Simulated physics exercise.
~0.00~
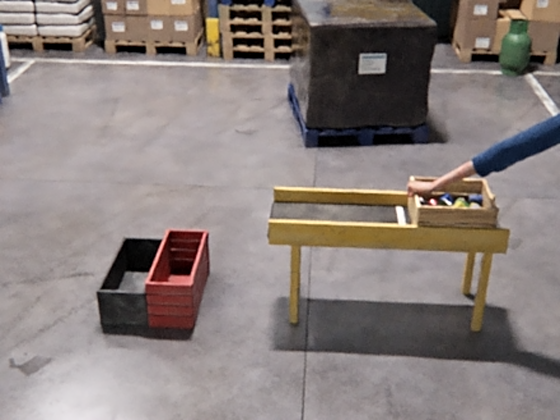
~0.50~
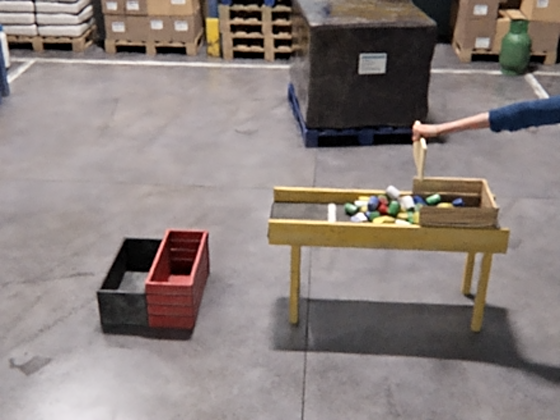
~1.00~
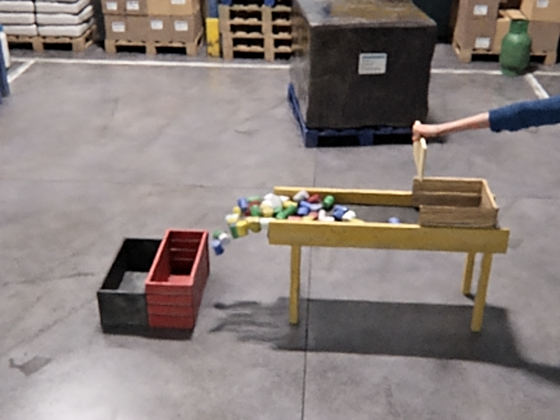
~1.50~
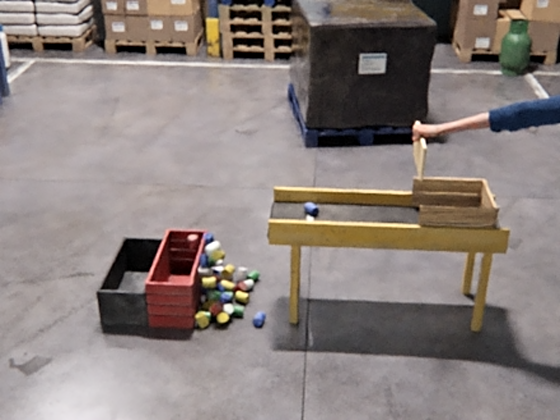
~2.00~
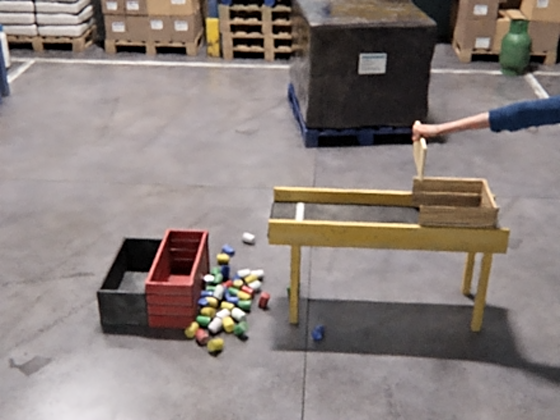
An arm in a blue sleeve reaches from the right over a wooden pen of small colourful jars on a yellow-sided belt table, in a warehouse seen from slightly above. A red box and a black tote stand on the grey floor to the left, with a wrapped pallet behind. The hand lifts the gate and holds it up as the jars spread leftward along the dark belt. They spill off the left end in a stream, dropping toward the red box. Most land short of it, and the jars finish scattered in a pile on the floor beside the box, the belt left empty.
